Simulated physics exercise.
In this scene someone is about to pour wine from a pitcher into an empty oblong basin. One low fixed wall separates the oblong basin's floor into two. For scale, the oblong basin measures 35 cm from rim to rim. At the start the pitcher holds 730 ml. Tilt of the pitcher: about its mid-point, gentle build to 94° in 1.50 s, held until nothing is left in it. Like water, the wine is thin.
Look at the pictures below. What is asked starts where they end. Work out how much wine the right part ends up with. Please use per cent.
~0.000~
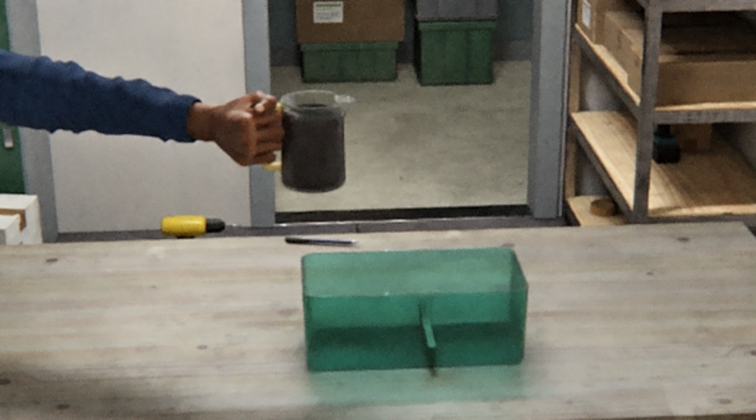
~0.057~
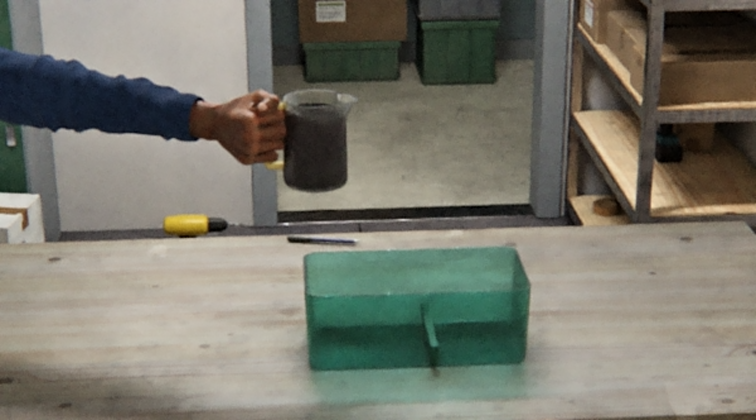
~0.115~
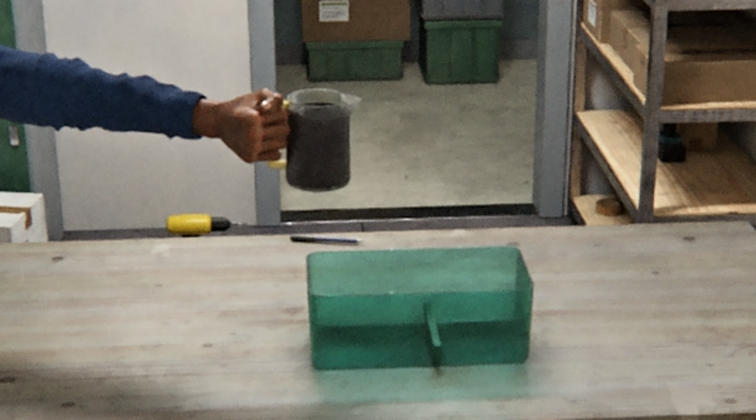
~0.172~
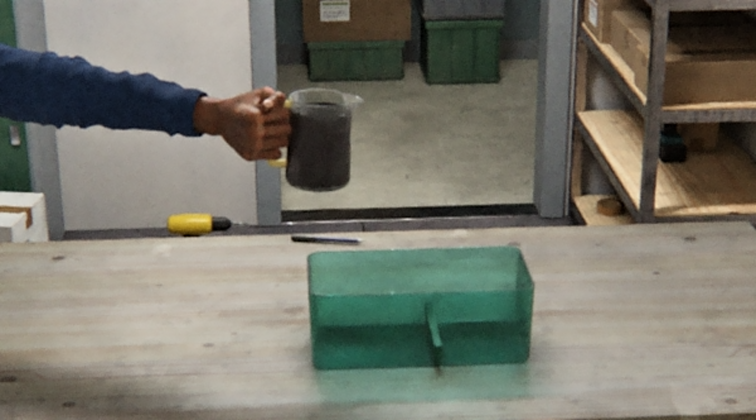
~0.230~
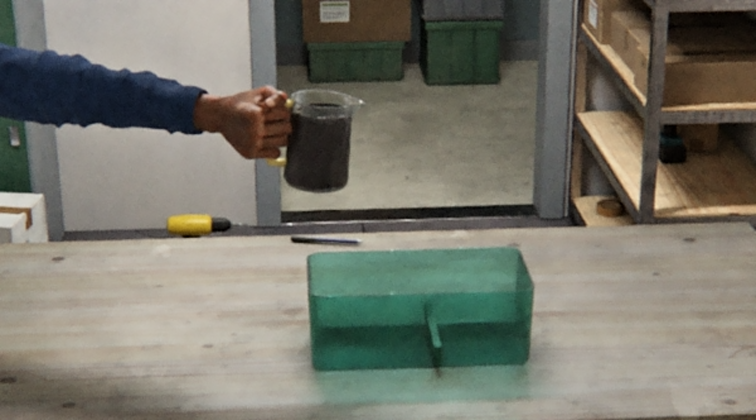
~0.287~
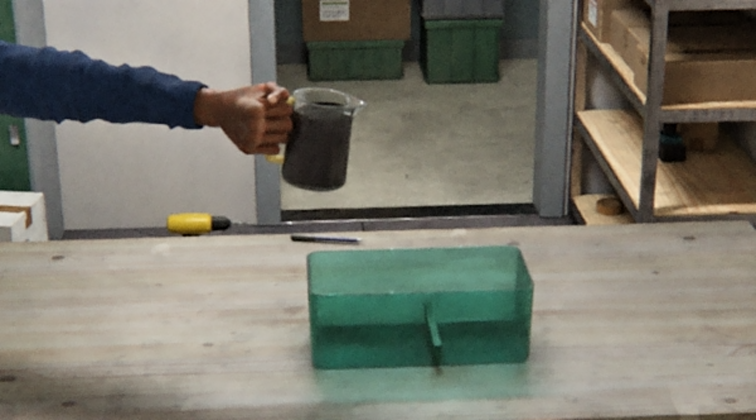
I would put it at 56 per cent.
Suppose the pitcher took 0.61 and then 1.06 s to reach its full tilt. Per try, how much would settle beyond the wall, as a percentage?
I'd expect close to 60 per cent and then close to 55 per cent.
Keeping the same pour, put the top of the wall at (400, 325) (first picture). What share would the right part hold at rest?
Roughly 90 %.
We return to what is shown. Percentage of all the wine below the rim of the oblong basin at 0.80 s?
Some 0 per cent.
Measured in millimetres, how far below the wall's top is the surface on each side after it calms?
It's around 24 mm on the left side and around 16 mm on the right side.
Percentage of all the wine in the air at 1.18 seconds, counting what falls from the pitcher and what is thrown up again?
Close to 20 per cent.
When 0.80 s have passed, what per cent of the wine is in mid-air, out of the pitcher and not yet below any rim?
7 per cent.
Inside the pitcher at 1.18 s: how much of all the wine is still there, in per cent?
Close to 58 in a hundred.
By 0.80 s the tilt is 52° and 92 per cent is still to pour, 0 is left of the wall and 0 right of it.
By 1.18 s the tilt is 84° and 57 per cent is still to pour, 4 is left of the wall and 19 right of it.
By 1.57 s the tilt is 94° and 17 per cent is still to pour, 18 is left of the wall and 54 right of it.
By 2.00 s the tilt is 94° and 5 per cent is still to pour, 37 is left of the wall and 55 right of it.
At rest 41 per cent lies left of the wall, 56 right of it and 1 outside.
